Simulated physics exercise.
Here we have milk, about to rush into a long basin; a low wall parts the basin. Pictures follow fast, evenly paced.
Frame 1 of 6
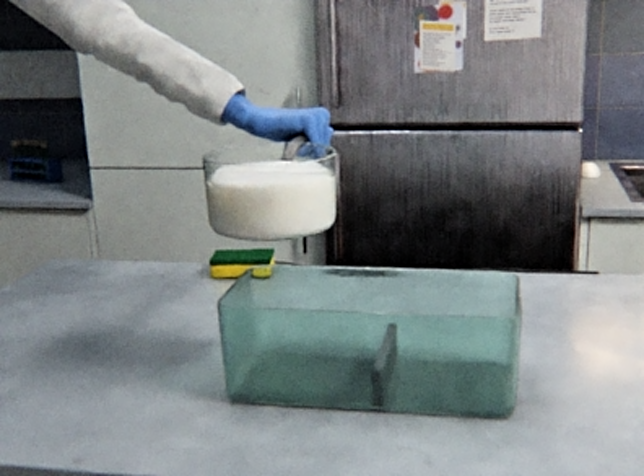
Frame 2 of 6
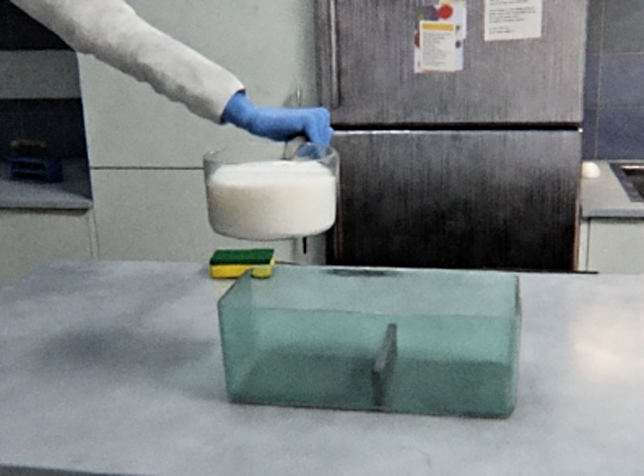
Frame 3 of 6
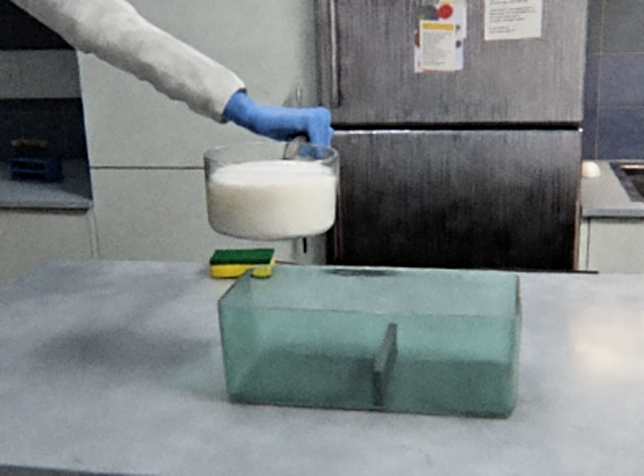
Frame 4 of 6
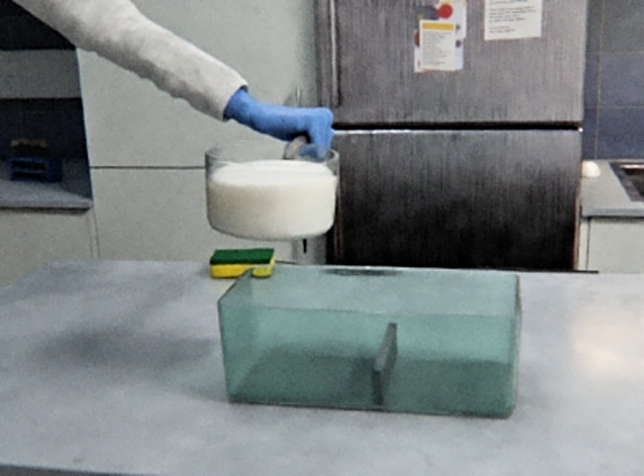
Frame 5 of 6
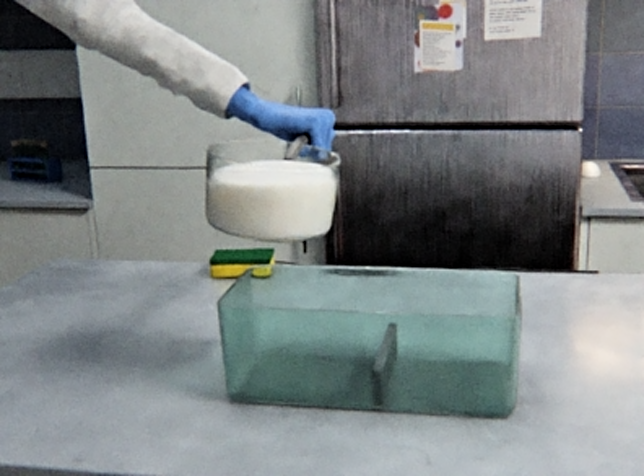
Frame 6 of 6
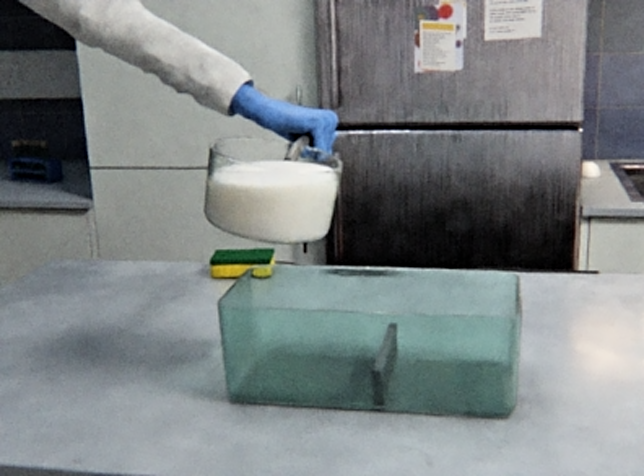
The video shows a blue-gloved hand holding a clear container of white milk above a greenish basin with a low dividing wall, at first nearly still, then slowly tilting the container slightly to the right.
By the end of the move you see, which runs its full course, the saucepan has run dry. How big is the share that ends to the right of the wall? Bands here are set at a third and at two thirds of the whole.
The amount on the right comes to between a third and two thirds of the whole.
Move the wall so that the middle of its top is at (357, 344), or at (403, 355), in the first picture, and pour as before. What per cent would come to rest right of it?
First try: Roughly 90 per cent; second try: 35 per cent.
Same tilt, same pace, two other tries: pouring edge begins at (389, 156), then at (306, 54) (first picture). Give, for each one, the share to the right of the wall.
Estimate, in order: 90 and 55 per cent.
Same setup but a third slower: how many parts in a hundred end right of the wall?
Near 60 parts in a hundred.
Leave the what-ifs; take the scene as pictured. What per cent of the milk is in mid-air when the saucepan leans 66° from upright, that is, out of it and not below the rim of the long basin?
Around 25 in a hundred.
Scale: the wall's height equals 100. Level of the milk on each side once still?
Left part: 40 per cent, right part: 60 per cent.
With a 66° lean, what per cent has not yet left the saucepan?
Near 70 %.
A moment on, the saucepan is tipped part way and 69 per cent is still to pour, 2 is left of the wall and 4 right of it.
Next, the saucepan is tipped on its side and 20 per cent is still to pour, 17 is left of the wall and 52 right of it.
Then the saucepan is tipped on its side and 5 per cent is still to pour, 36 is left of the wall and 56 right of it.
Later the saucepan is tipped on its side and 1 per cent is still to pour, 42 is left of the wall and 57 right of it.
Finally, 43 per cent lies left of the wall, 57 right of it and 0 outside.
